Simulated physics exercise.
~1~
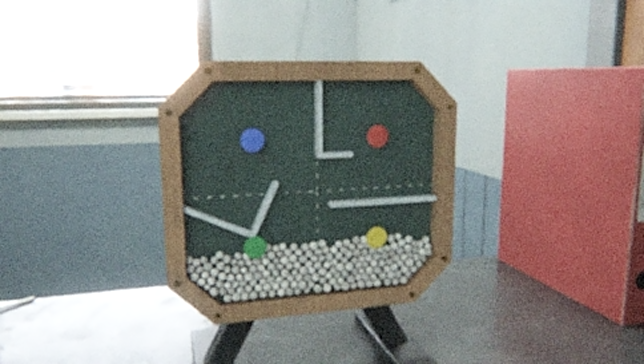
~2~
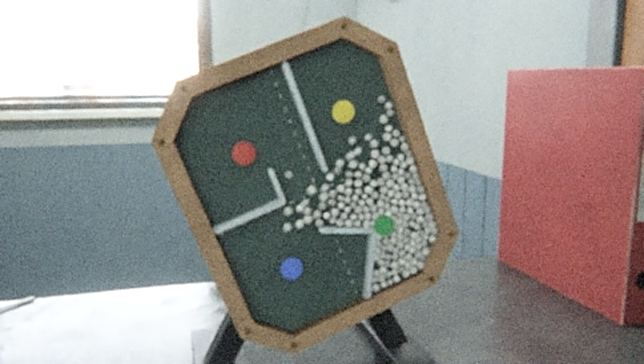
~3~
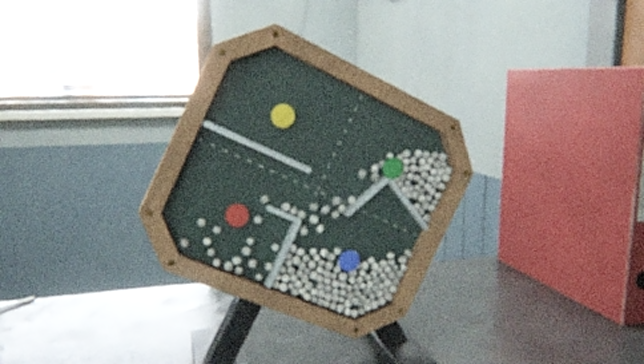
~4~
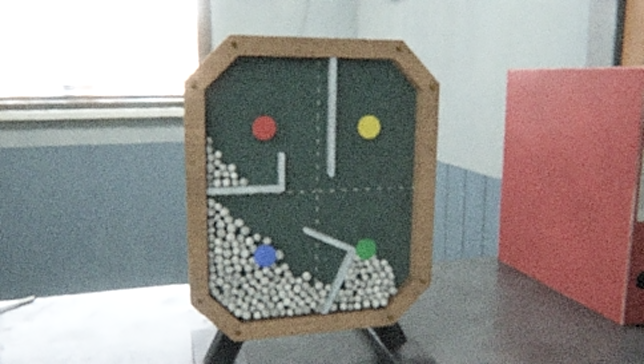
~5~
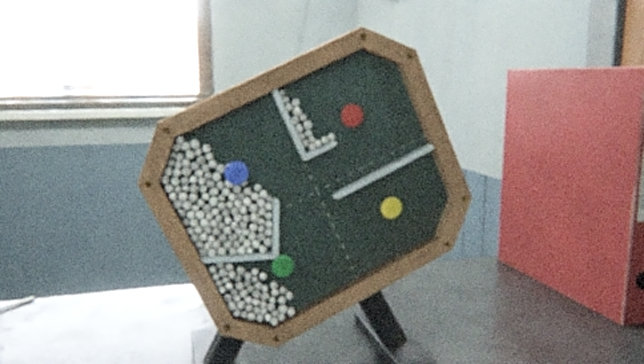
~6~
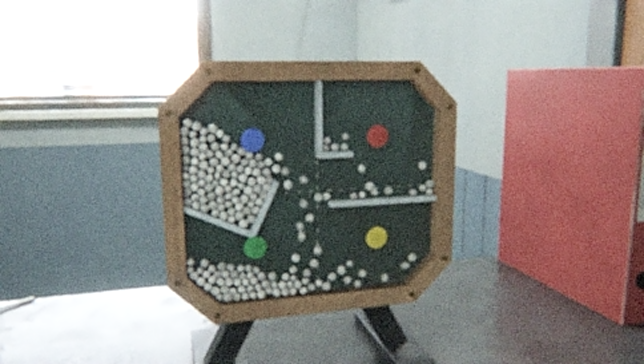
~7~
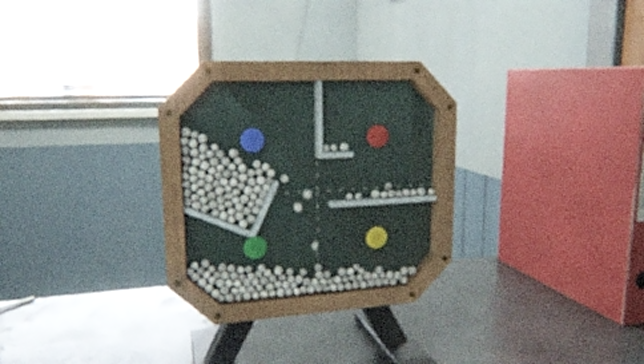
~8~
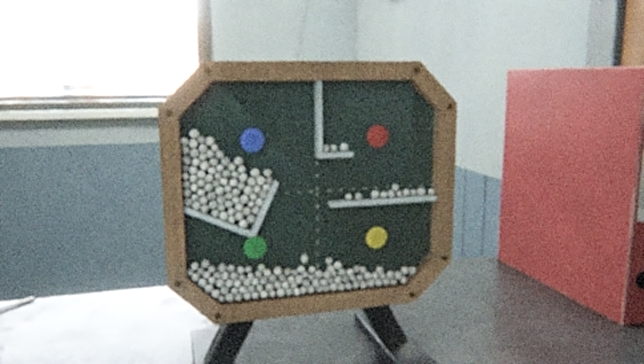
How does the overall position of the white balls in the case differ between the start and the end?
At the start the balls all lie low along the bottom of the case. By the end they sit higher overall, with a large heap held in the bent bars at left and a few on the right-hand bars, while the rest line the bottom.
